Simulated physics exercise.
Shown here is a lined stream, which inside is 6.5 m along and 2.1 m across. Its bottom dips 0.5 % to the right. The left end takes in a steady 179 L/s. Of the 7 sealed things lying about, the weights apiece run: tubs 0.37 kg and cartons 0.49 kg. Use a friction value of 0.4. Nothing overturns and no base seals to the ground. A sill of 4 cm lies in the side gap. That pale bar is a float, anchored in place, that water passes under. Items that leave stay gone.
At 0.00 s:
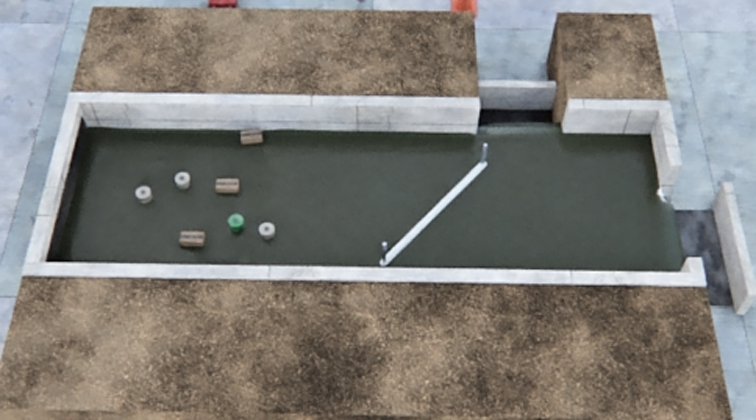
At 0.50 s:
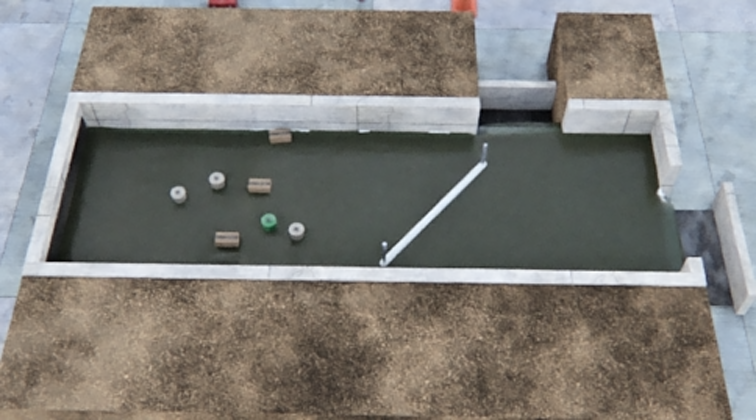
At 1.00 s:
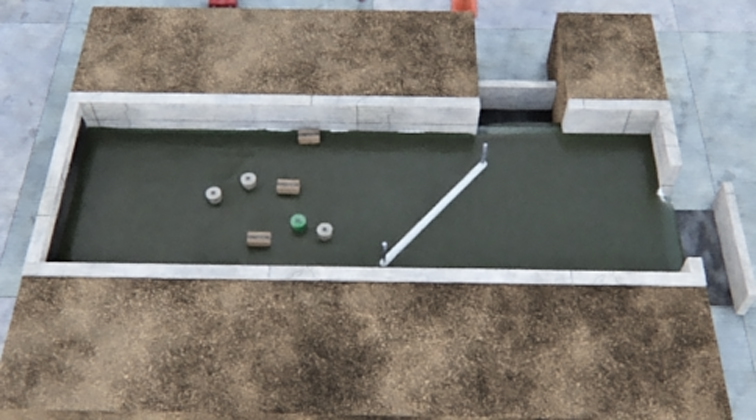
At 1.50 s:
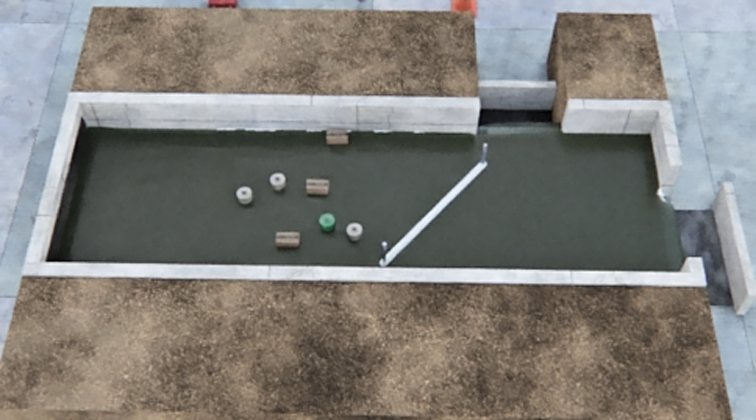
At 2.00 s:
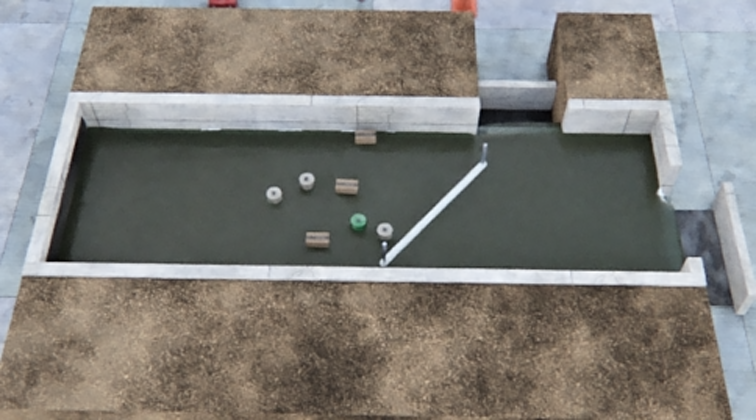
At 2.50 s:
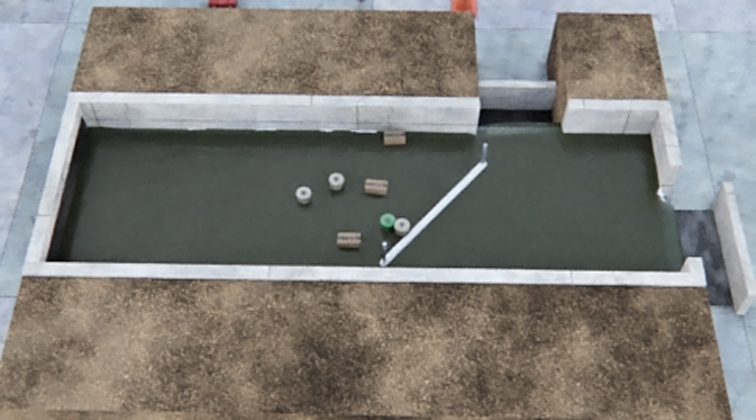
To begin with, four small tubs, one of them green, and three brown cartons float toward the left of a walled channel of dark water. They drift steadily rightward as a loose group, until the green tub and a pale one sit close beside the slanting pale bar, which stays still.
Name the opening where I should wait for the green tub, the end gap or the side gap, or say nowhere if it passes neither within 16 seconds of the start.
Where to wait for the green tub: Side gap.
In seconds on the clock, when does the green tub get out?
Exit time: About 7.0 s.
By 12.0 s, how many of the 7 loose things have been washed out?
My tally comes to 7.
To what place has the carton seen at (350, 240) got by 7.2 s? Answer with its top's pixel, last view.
By then the top sits at about (454, 177).
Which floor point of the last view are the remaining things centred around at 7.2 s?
Centred roughly on (476, 166).
After 3.5 s the green tub is near (408, 200), 1.9 m from its start, afloat; 0 of 7 are out; 7 afloat.
After 7.2 s the green tub has gone out by the side gap; 4 of 7 are out; 3 afloat.
After 12.0 s the green tub has gone out by the side gap; 7 of 7 are out; 0 afloat.
After 16.0 s the green tub has gone out by the side gap; 7 of 7 are out; 0 afloat.
